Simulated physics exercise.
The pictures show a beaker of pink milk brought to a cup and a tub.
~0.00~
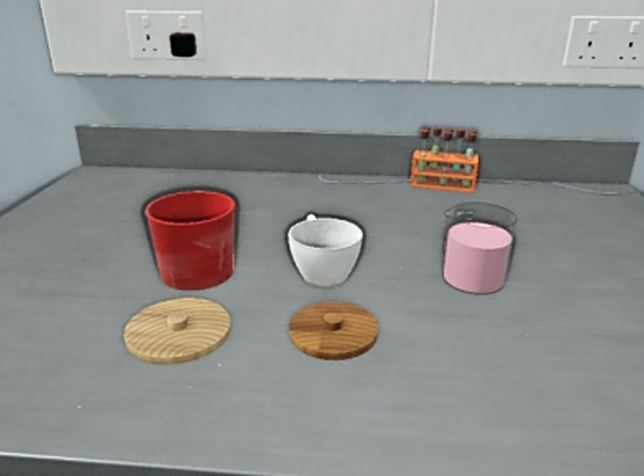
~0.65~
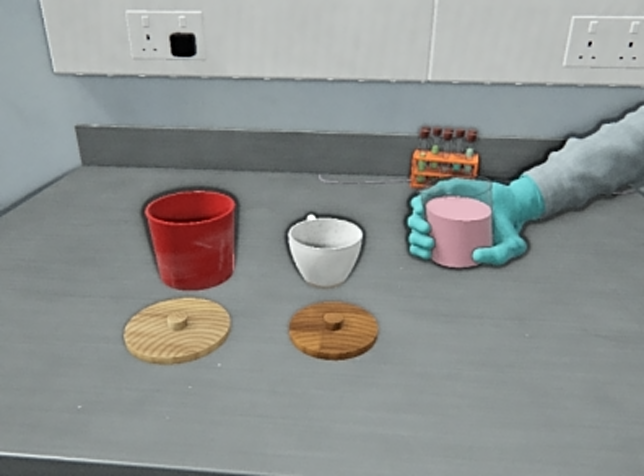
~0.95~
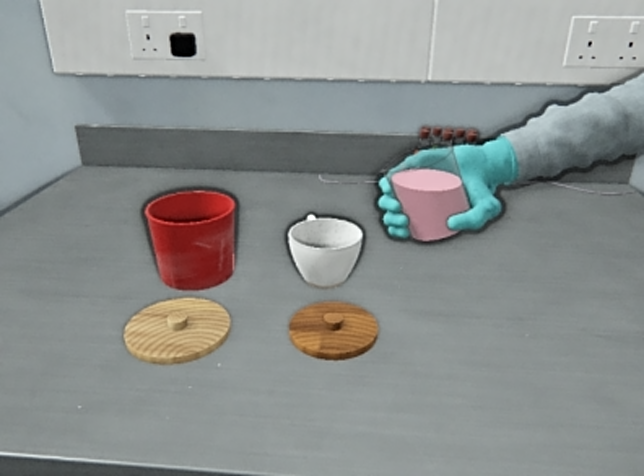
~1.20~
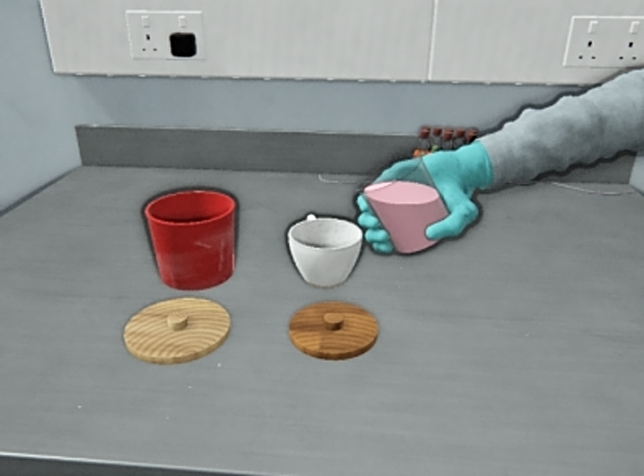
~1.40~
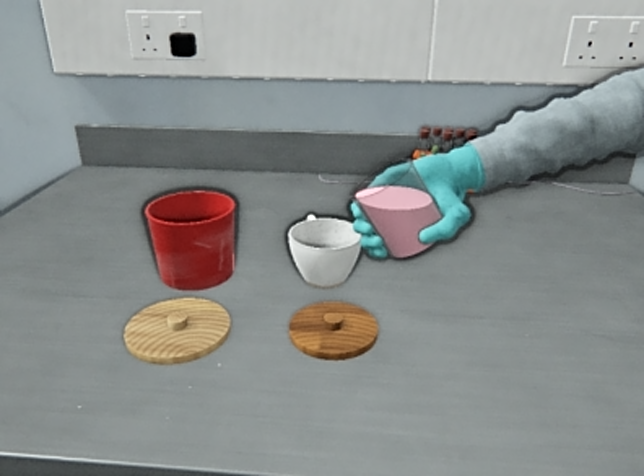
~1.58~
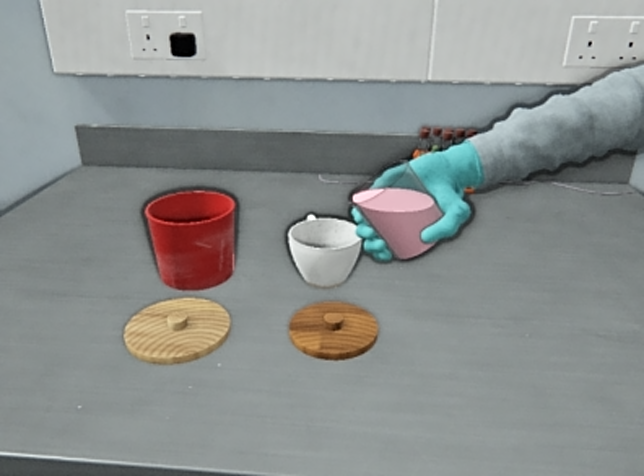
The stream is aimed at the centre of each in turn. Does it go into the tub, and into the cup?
The tub fills up; the cup fills up.
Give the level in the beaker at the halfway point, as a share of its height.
Some 35 per cent.
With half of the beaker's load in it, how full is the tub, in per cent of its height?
Close to 20 %.
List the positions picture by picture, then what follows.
Before the pour; beaker (478, 247) about two thirds full; cup (325, 259) open; tub (195, 242) open, in the first picture.
The beaker is on its way; beaker about two thirds full, surface at (459, 209); cup (325, 259) open, in the second picture.
Tilting; beaker (430, 191) tipped 20° with all of its load; tub (195, 242) open, in the third picture.
No stream yet; beaker (407, 204) tipped 30° with all of its load; cup (325, 259) open, in the fourth picture.
Still nothing leaves it; beaker (400, 208) tipped 30° with all of its load; tub (195, 242) open, in the fifth picture.
On the point of pouring; beaker (401, 210) tipped 40° with all of its load; cup (325, 259) open; tub (195, 242) open, in the sixth picture.
After 2.3 s, the pink milk goes into the cup.
After 3.2 s, the pink milk goes into the tub.
After 4.6 s, the cup has its share inside; the tub has its share inside.
